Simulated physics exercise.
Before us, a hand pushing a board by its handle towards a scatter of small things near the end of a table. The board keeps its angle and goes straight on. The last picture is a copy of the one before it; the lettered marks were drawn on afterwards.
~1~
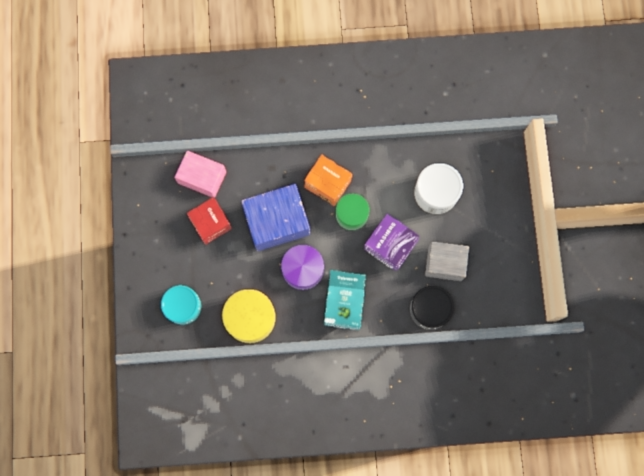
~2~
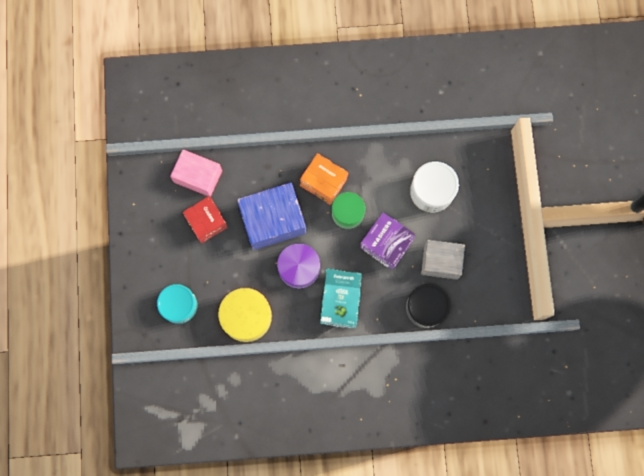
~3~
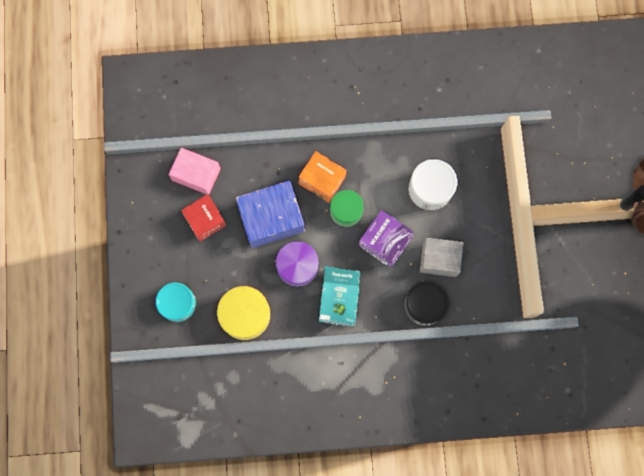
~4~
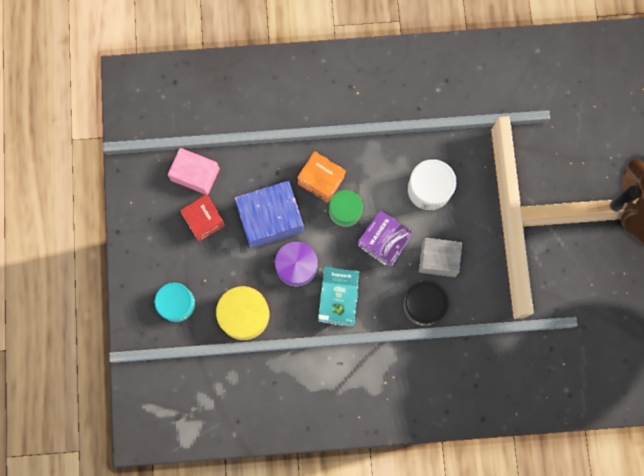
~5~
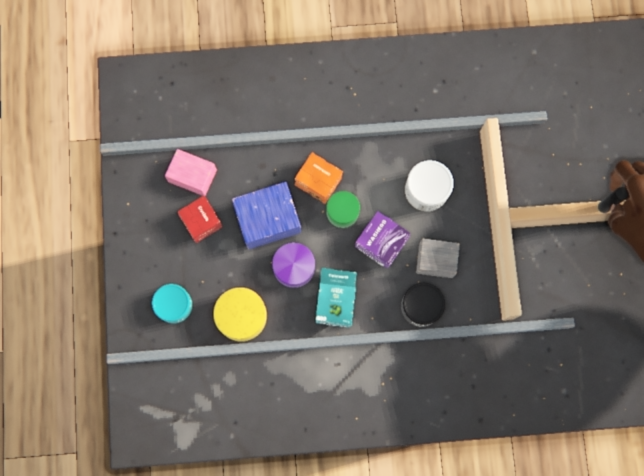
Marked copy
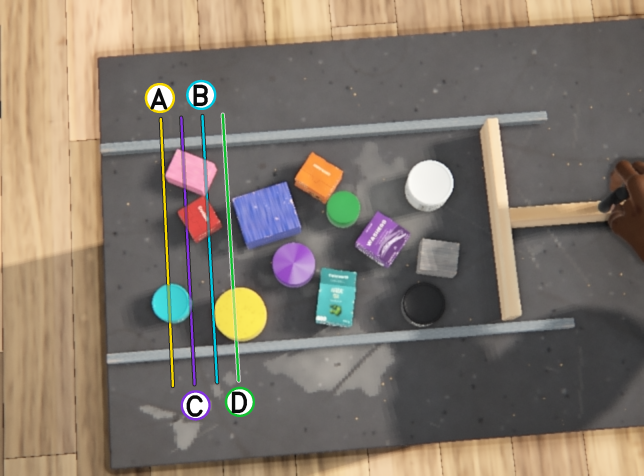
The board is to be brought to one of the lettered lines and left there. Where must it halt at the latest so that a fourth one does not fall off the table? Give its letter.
B is the last line within the limit.
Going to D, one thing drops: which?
The red box.
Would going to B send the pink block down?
No.
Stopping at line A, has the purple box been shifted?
Yes.
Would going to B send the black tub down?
No.
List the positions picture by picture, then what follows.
The first frame shows yellow pot (249, 317); white tub (438, 189); blue block (276, 218).
The second frame shows board (537, 214); grey block (443, 260).
The third frame shows board (526, 212); black tub (426, 304).
The fourth frame shows board (516, 213); turquoise jar (175, 303).
The fifth frame shows board (504, 215); turquoise packet (336, 298); green pot (343, 209); orange box (318, 179).
On the marked copy, A at (167, 249); B at (210, 245); C at (188, 247); D at (230, 244).
Following B. Soon after the start, board (398, 223); black tub (377, 311); orange box (314, 178).
Later, board (293, 231); red box (142, 217); turquoise jar (151, 300).
In the end, board (210, 237); red box over the edge; turquoise jar (104, 283); one fallen.
As for the rest, A drops four; C drops four; D is within the limit but short.
